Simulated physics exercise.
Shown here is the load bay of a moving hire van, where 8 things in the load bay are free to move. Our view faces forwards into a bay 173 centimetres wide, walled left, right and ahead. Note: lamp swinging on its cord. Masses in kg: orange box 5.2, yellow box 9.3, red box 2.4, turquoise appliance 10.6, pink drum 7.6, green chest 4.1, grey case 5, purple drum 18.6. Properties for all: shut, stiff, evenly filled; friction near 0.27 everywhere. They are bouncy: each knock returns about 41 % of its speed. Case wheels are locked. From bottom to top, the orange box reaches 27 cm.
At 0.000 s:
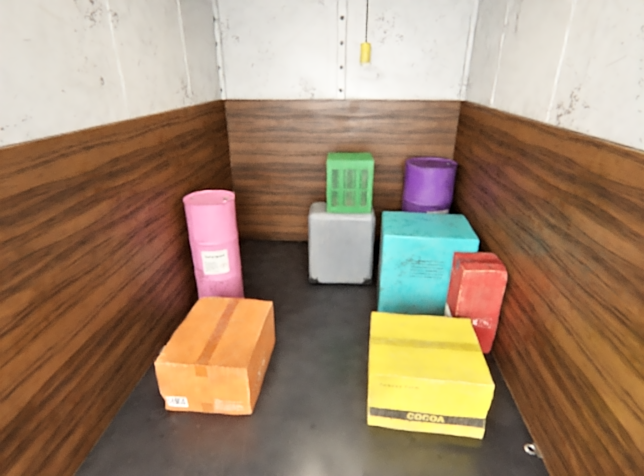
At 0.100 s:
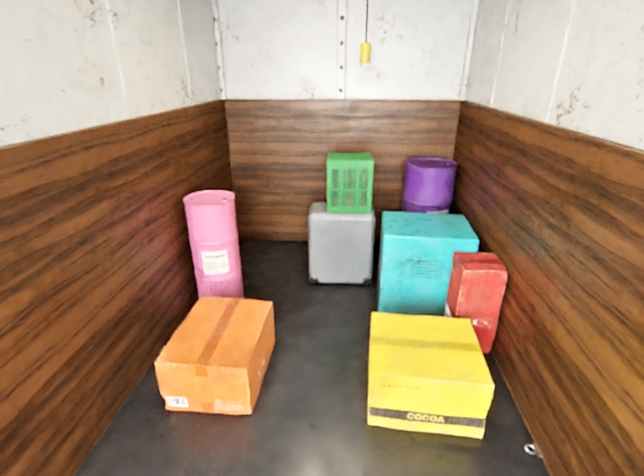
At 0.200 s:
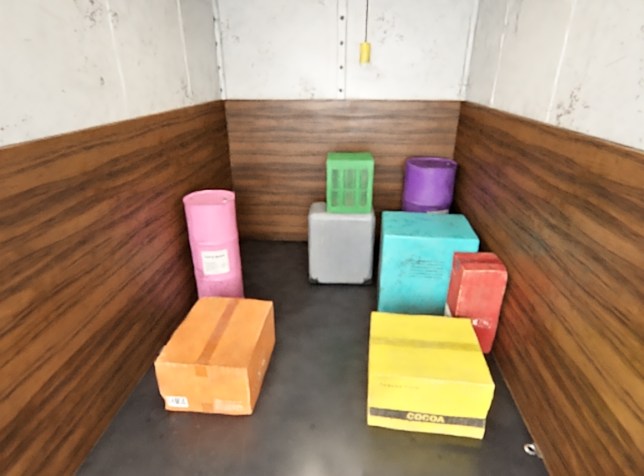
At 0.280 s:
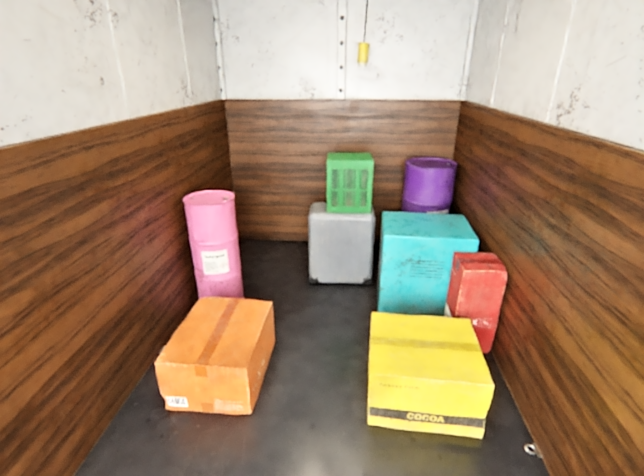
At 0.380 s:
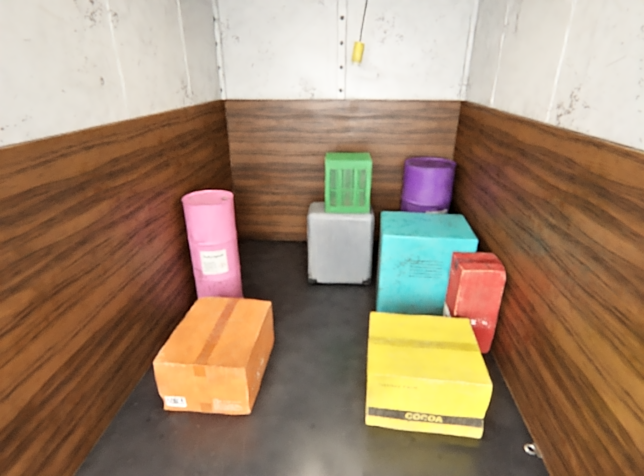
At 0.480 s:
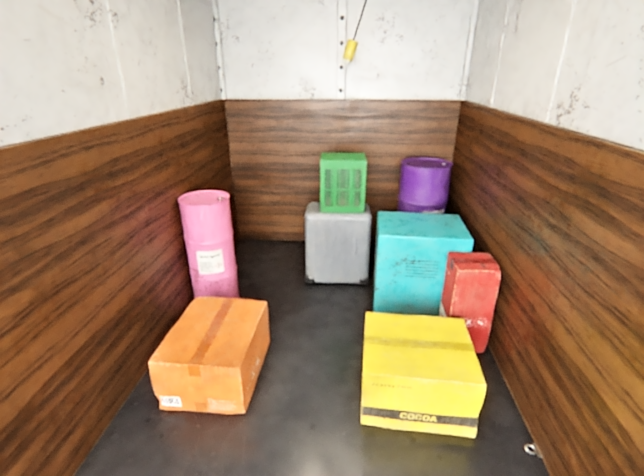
The yellow lamp hung still on its cord, then swung to the left, and the brightly coloured boxes, drums, green chest and grey case all shifted slightly left together across the dark floor.
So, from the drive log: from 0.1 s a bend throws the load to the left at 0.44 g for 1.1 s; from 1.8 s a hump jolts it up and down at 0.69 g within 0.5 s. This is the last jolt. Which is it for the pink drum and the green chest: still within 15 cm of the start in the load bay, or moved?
Pink drum: In place; green chest: Displaced.
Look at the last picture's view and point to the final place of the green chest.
Roughly (233, 180).
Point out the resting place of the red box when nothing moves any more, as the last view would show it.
Close to pixel (316, 296) in the final view.
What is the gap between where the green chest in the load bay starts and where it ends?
Around 76 centimetres.
By 0.68 s, push 0.44 g left; green chest 16 cm from its spot near (324, 182); pink drum 3 cm from its spot near (211, 252); purple drum 13 cm from its spot.
By 0.88 s, push 0.44 g left; green chest 36 cm from its spot near (293, 181); pink drum 3 cm from its spot near (211, 252); purple drum 29 cm from its spot.
By 1.08 s, push 0.21 g left; green chest 63 cm from its spot near (252, 180); pink drum 3 cm from its spot near (211, 252); purple drum 51 cm from its spot.
By 1.28 s, steady run; green chest 80 cm from its spot near (228, 180); pink drum 3 cm from its spot near (211, 252); red box 70 cm from its spot.
When it is over (2.9 s), not toppled but over 15 cm from the start, orange box, yellow box, red box, turquoise appliance, green chest, grey case and purple drum; the last one within 15 cm of the start. In the last view, pink drum near (211, 252), green chest near (233, 180).
